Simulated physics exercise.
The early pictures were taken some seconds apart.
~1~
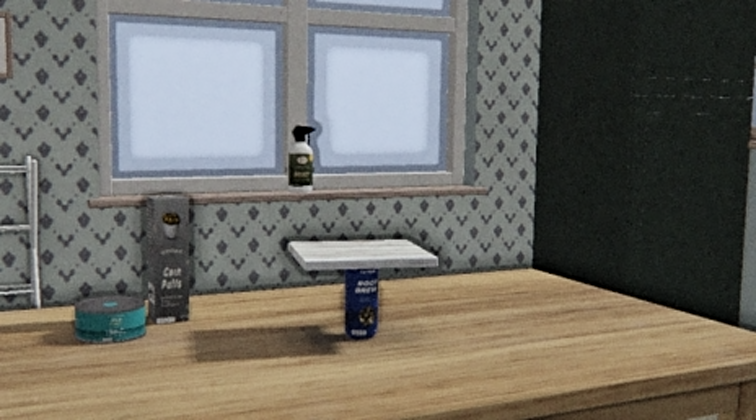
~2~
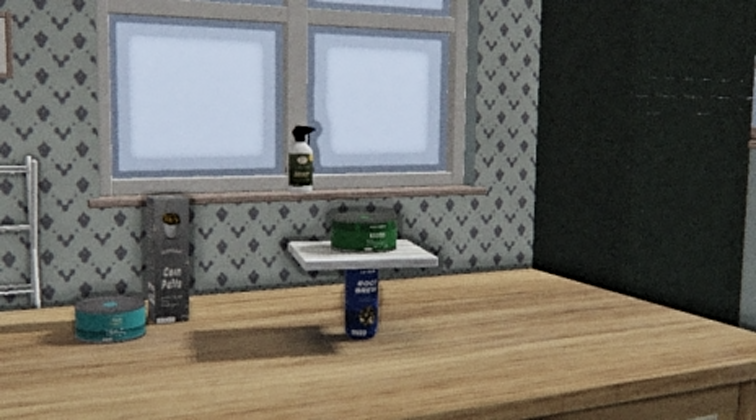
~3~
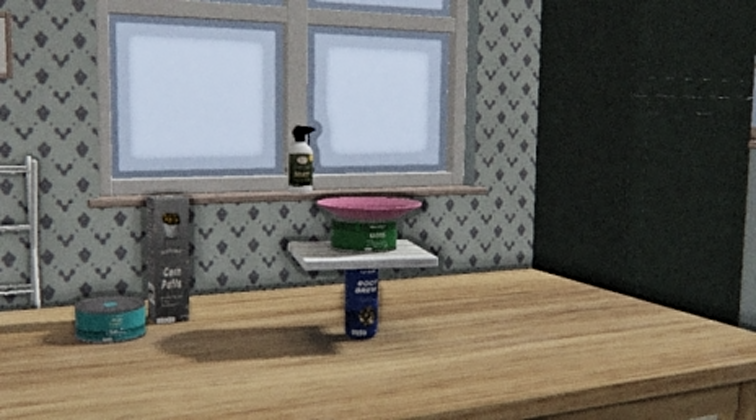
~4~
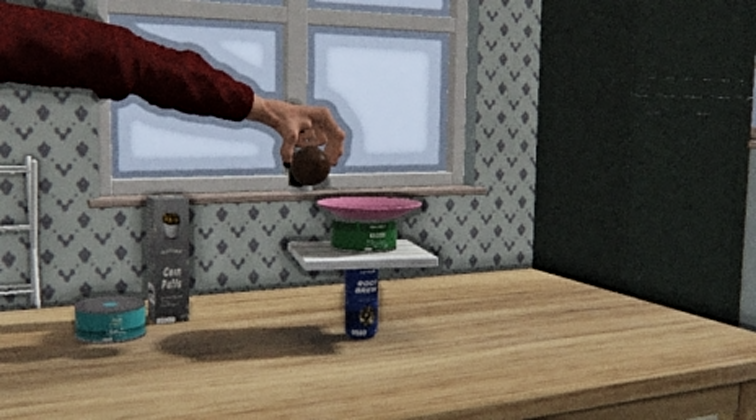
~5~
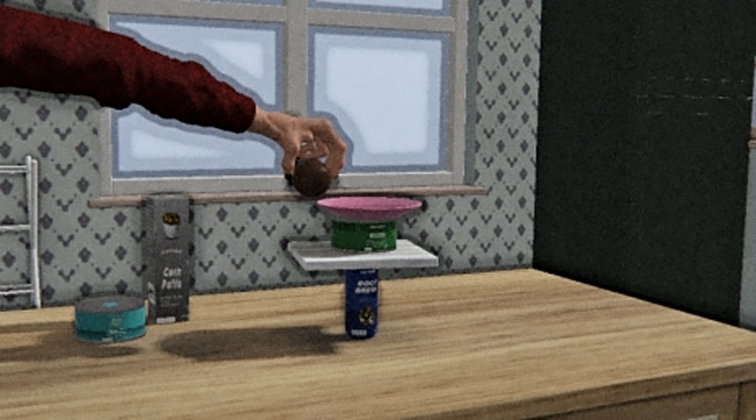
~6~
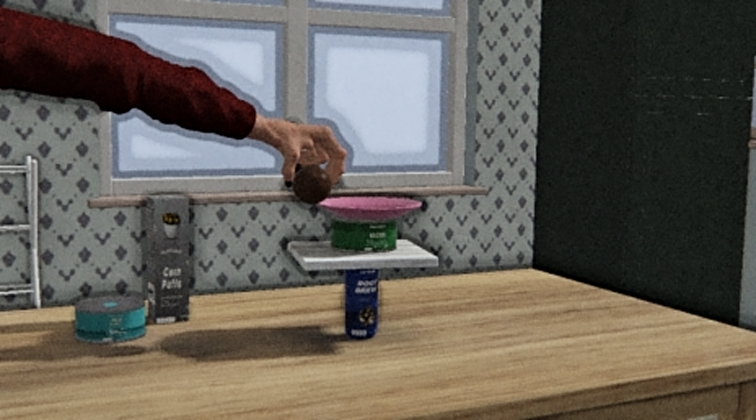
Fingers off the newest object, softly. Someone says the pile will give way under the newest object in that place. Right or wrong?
Right, it gives way.
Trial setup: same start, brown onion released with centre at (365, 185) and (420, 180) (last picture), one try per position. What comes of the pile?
Well, the first time it stays steady, and the second time it falls over.
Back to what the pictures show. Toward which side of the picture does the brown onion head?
Leftward.
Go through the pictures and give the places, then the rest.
The last thing is not in view yet; grey carton (168, 259), in the first picture.
The last thing is not in view yet; blue can (361, 298), in the second picture.
The last thing is not in view yet; turquoise tub (111, 319), in the third picture.
Still above its spot; brown onion (311, 166); grey carton (168, 259), in the fourth picture.
Still above its spot; brown onion (312, 178); blue can (361, 298), in the fifth picture.
Set down, still held; brown onion (312, 185); turquoise tub (111, 319), in the sixth picture.
Then, 0.50 s after the last picture, brown onion now fallen.
Then, 0.80 s after the last picture, things are still on the move.
At rest, fallen, brown onion; the other 6 in place. Seen from the same camera at the end, brown onion near (221, 325). The pile comes apart.
